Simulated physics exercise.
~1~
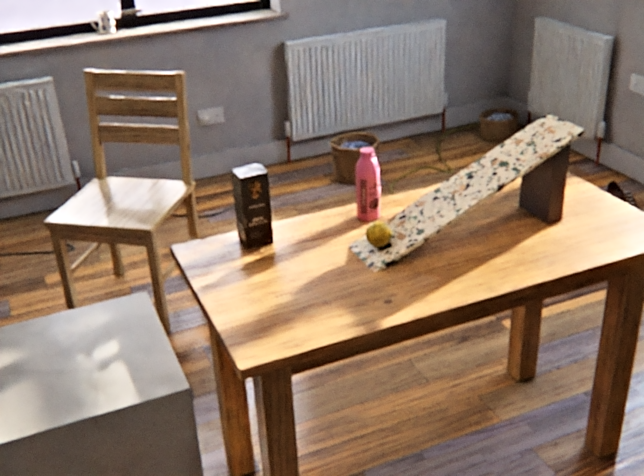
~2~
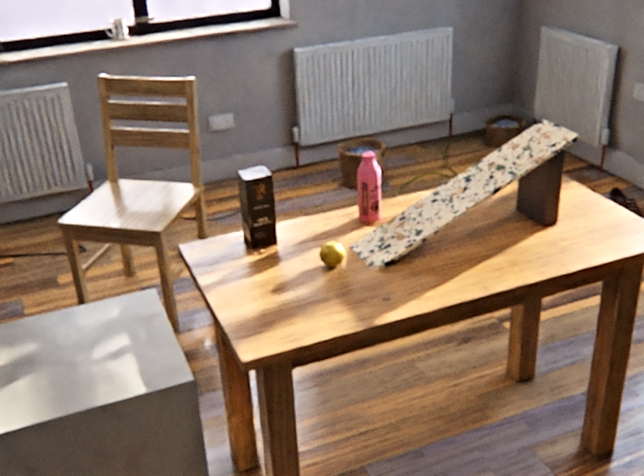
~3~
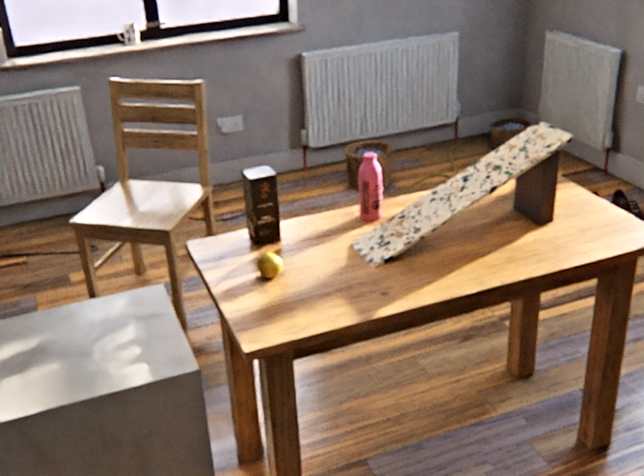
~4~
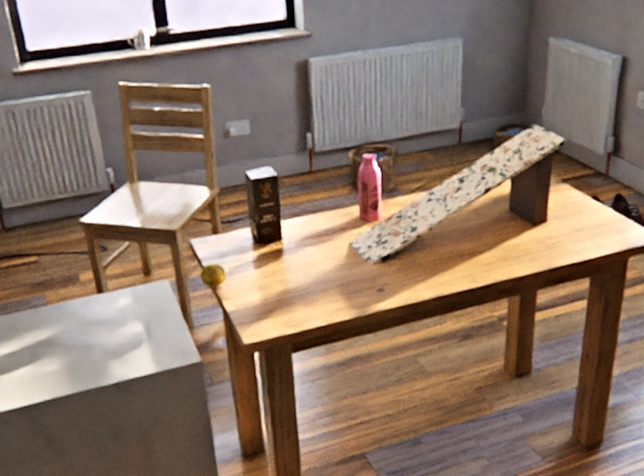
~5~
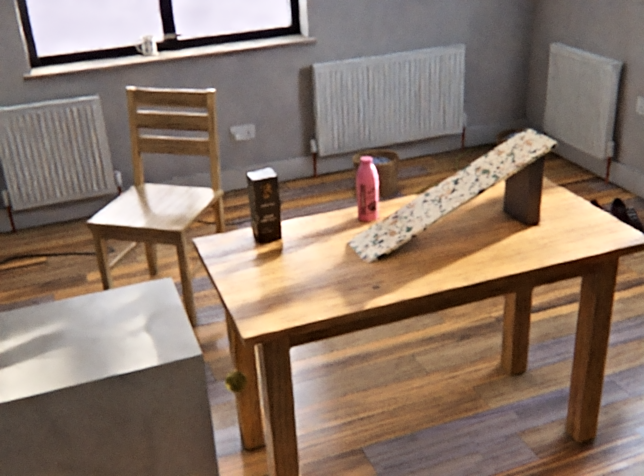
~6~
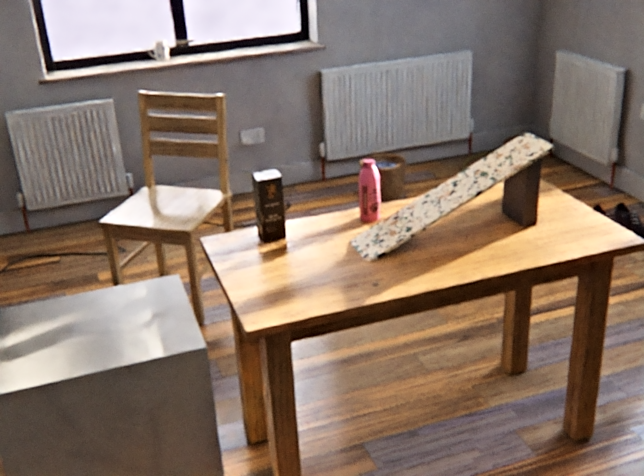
In a room with wooden floors, a small yellow ball at the foot of a speckled ramp rolled left across a wooden table, past a pink bottle and black carton, then dropped off the edge into the gap before a lower grey top and disappeared from view.
